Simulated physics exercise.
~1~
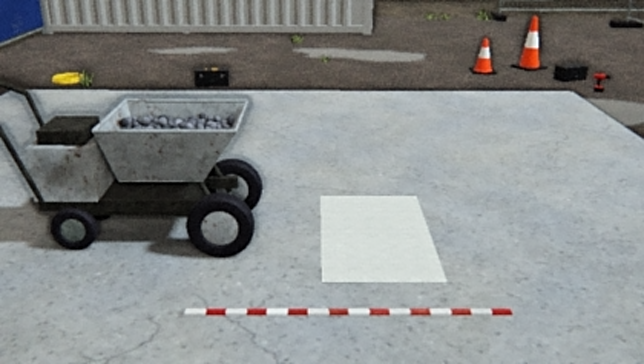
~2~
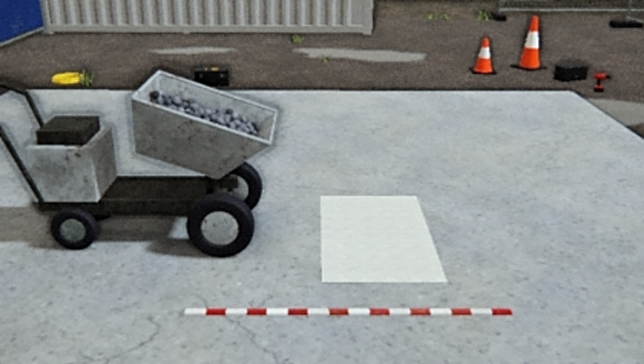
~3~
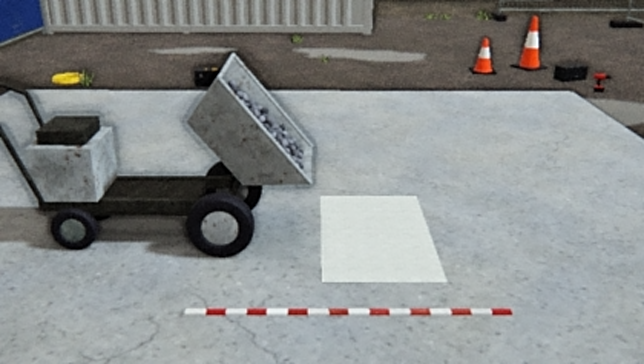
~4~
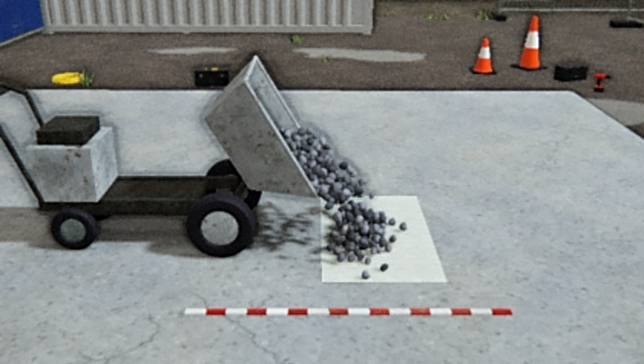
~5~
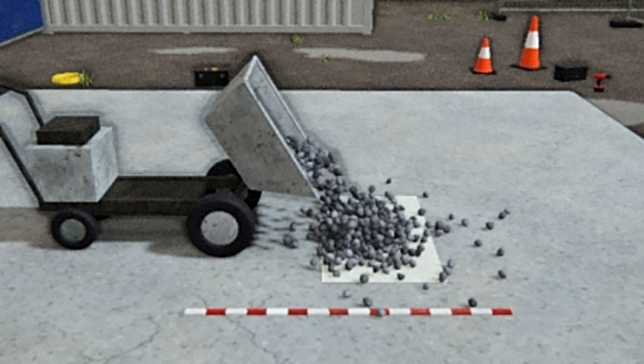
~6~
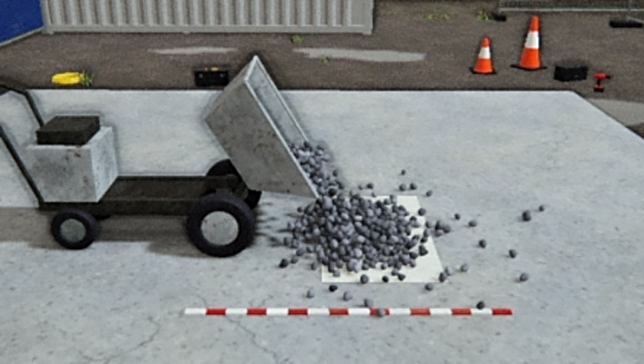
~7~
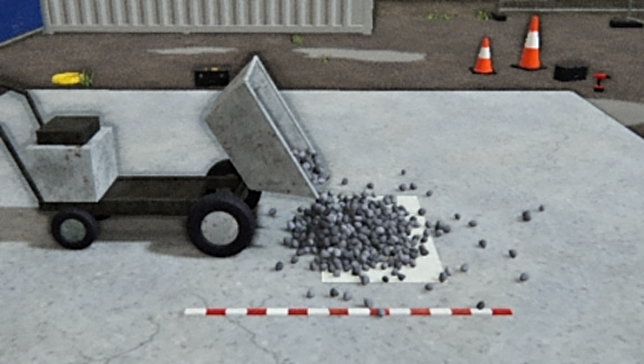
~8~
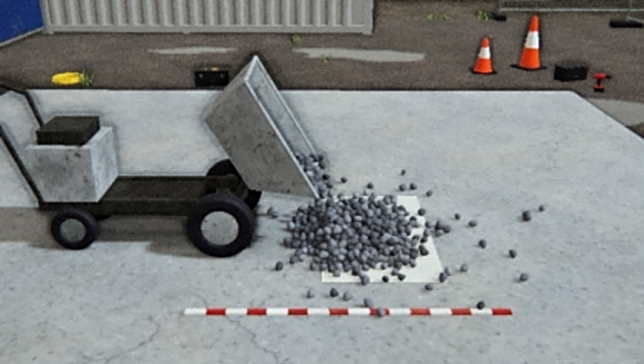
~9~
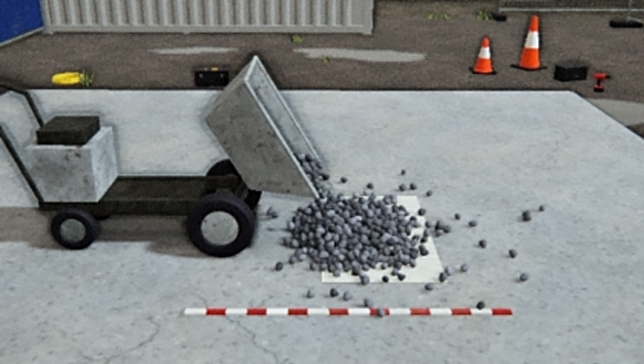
On a concrete yard, a barrow tips grey stones rightward, leaving most on a white sheet.
